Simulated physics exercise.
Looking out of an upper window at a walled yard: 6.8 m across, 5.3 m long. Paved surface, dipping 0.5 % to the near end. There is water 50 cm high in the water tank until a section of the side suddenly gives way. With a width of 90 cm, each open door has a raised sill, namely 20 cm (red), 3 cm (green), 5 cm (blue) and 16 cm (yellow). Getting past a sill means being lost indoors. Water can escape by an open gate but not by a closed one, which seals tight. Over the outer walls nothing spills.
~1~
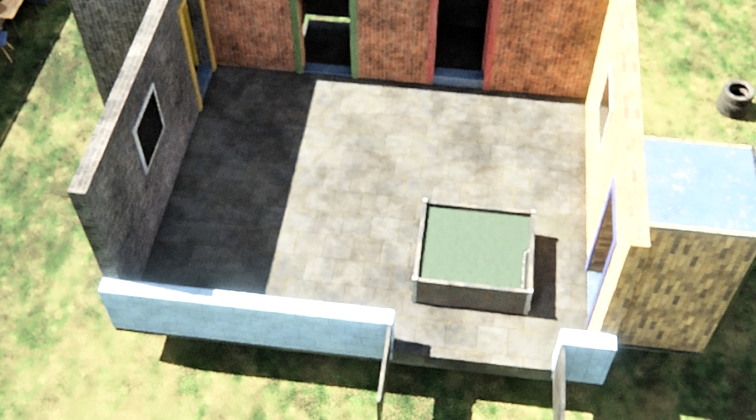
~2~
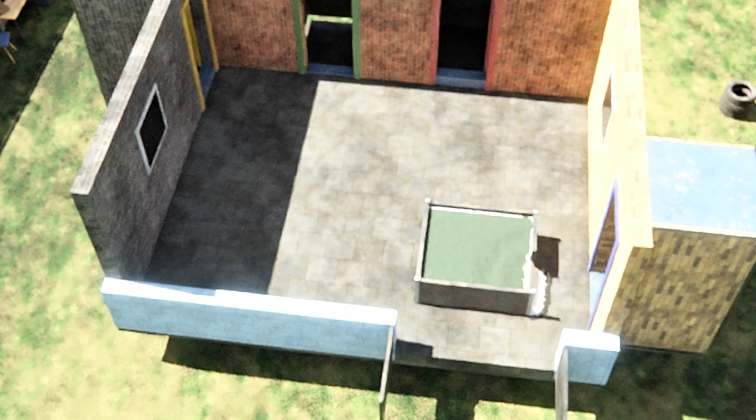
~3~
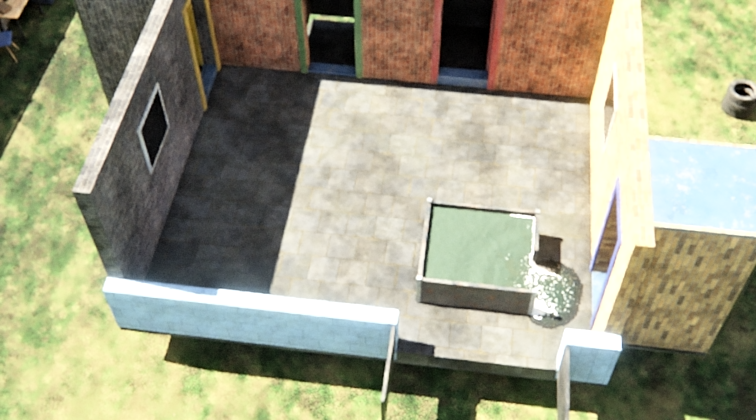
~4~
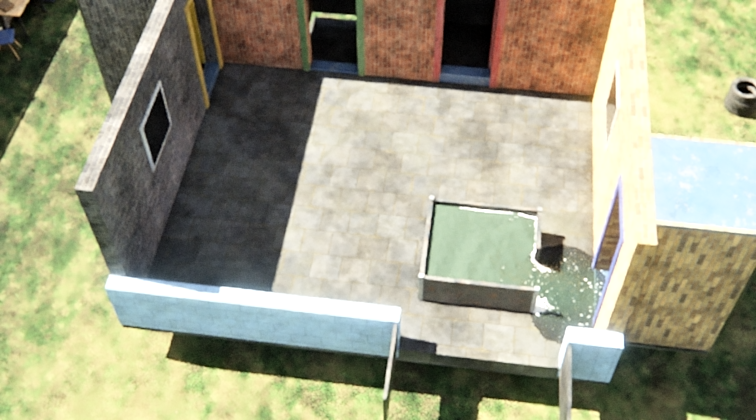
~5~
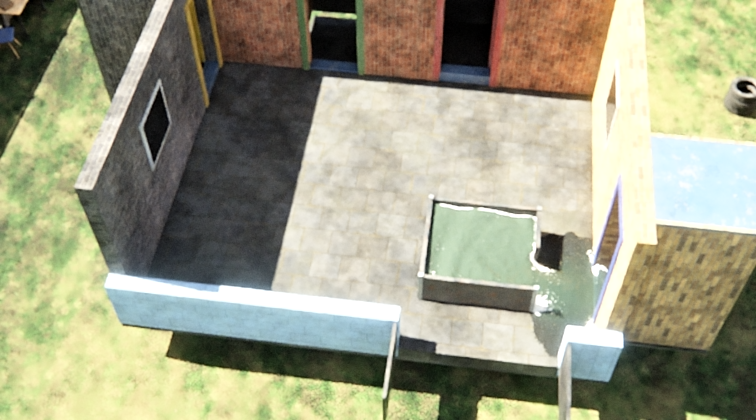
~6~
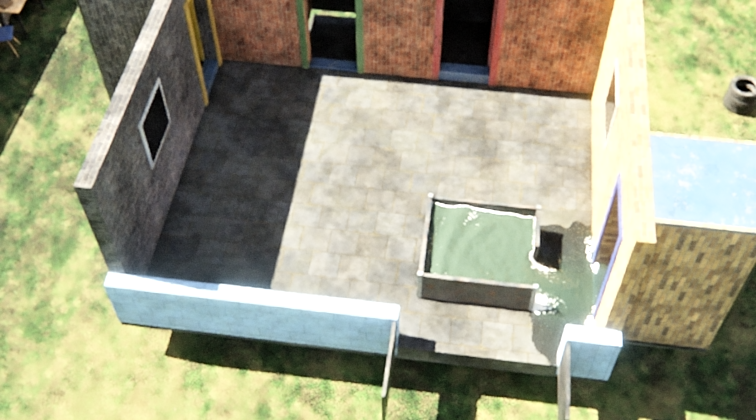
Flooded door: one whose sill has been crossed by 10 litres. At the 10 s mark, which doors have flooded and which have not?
The red door has not; the green door has not; the blue door has flooded; the yellow door has not.
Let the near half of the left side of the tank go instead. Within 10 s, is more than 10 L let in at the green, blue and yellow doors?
Outcomes - green: Exceeded, blue: Not exceeded, yellow: Not exceeded.
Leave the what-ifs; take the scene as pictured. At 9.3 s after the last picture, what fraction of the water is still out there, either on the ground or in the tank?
Near 44 in a hundred is still there.
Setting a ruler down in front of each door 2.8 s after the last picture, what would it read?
You'd see red at 0 cm, green at 0 cm, blue at 17 cm and yellow at 0 cm.
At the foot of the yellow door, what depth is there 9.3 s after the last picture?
Reading: Close to 0.0 cm.
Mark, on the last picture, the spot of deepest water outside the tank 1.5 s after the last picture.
In the last picture, around (588, 354).
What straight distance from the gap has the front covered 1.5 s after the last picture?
I'd say around 3.0 m from the gap.
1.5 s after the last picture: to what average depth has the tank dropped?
I'd put the mean depth near 27 centimetres.
Then, 0.7 s after the last picture water covers 5 % of the floor and is deepest (32 cm) near (588, 333); red door not reached, green door not reached, blue door 14 cm at the sill, 127 L in, yellow door not reached.
Then, 1.5 s after the last picture water covers 15 % of the floor and is deepest (24 cm) near (588, 354); red door not reached, green door not reached, blue door 15 cm at the sill, 248 L in, yellow door not reached.
Then, 2.8 s after the last picture water covers 15 % of the floor and is deepest (17 cm) near (588, 354); red door not reached, green door not reached, blue door 17 cm at the sill, 360 L in, yellow door not reached.
Then, 5.3 s after the last picture water covers 30 % of the floor and is deepest (11 cm) near (588, 322); red door not reached, green door not reached, blue door 11 cm at the sill, 461 L in, yellow door not reached.
Then, 9.3 s after the last picture water covers 35 % of the floor and is deepest (6 cm) near (576, 353); red door 1 cm at the sill, 0 L in, green door not reached, blue door 6 cm at the sill, 500 L in, yellow door not reached.
